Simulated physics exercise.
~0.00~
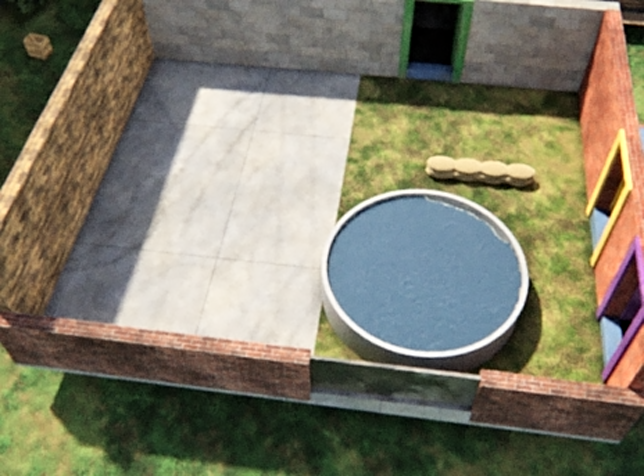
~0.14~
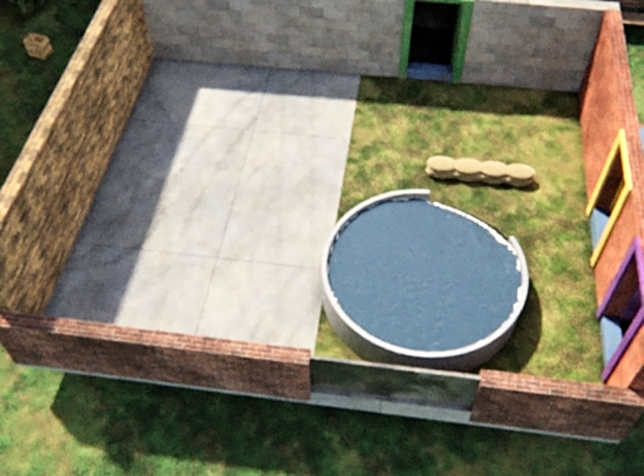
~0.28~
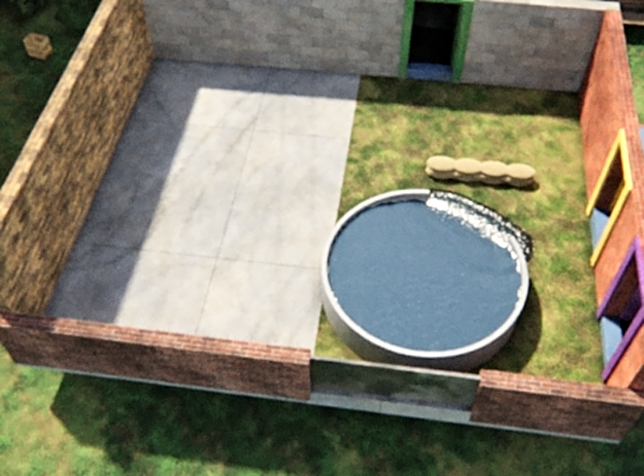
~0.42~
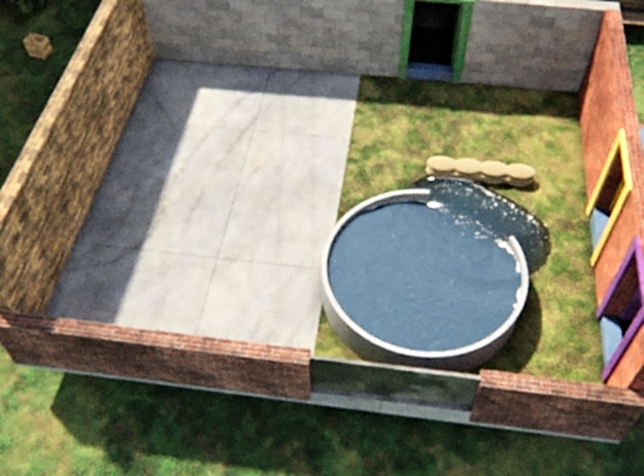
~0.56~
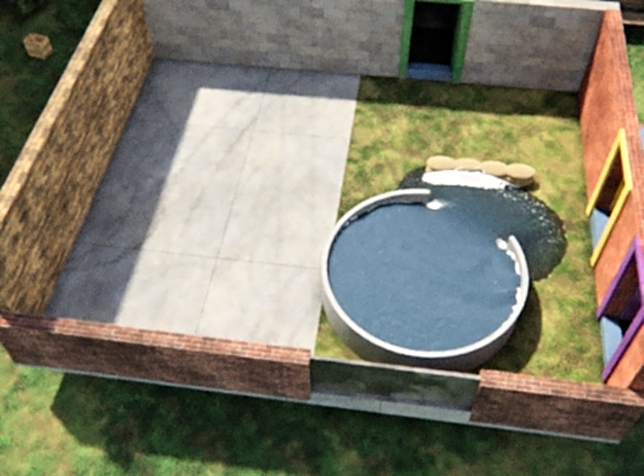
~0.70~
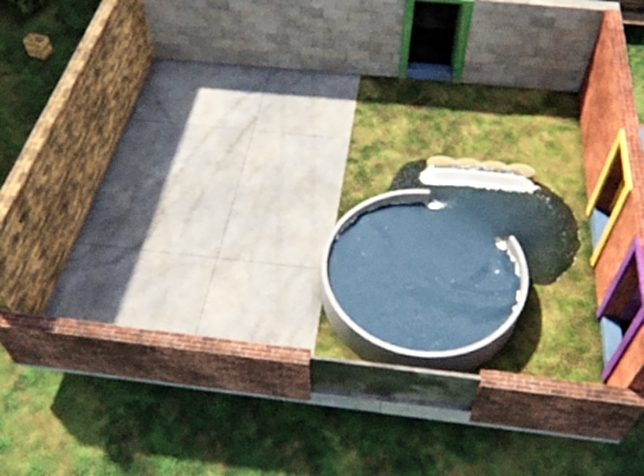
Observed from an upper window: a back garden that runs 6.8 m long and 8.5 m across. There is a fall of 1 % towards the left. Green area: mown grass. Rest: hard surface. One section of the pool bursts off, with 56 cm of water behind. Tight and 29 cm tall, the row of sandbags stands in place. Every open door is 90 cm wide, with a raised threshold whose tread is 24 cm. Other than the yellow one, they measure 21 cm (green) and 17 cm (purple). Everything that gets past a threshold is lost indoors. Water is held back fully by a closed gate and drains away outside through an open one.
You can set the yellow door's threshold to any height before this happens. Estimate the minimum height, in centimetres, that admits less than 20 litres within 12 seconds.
Roughly 27 centimetres.
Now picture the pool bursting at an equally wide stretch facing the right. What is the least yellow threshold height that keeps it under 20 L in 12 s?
You'd want it roughly 18 centimetres tall.
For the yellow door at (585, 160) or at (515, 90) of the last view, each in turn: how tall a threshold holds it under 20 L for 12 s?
You'd want about 13.0 cm there first, then about 11.5 cm.
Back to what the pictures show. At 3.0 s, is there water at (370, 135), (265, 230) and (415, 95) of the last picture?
Point by point, the first is awash, the second spared and the third spared.
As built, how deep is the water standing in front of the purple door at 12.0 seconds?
Some 11.0 cm.
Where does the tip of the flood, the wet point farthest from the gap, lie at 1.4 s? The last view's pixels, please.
Around pixel (583, 156).
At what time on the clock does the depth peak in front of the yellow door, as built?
Near 2.6 seconds.
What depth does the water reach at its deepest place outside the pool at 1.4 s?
About 40 cm.
After 1.4 s water covers 15 % of the floor, deepest (40 cm) near (471, 190); 11 cm at the yellow door, 0 litres in over its 26 cm threshold.
After 3.0 s water covers 35 % of the floor, deepest (34 cm) near (589, 225); 29 cm at the yellow door, 15 litres in over its 26 cm threshold.
After 12.0 s water covers 95 % of the floor, deepest (13 cm) near (465, 373); 10 cm at the yellow door, 23 litres in over its 26 cm threshold.
At the yellow door as built, the water arrived by 1.0 s and peaked near 30 cm at 2.6 s.
Run again over the same 12 s with other heights there, 32 litres in over 24.5 cm, 1 litre over 33.5 cm. The limit of 20 litres is kept from about 27 cm up.
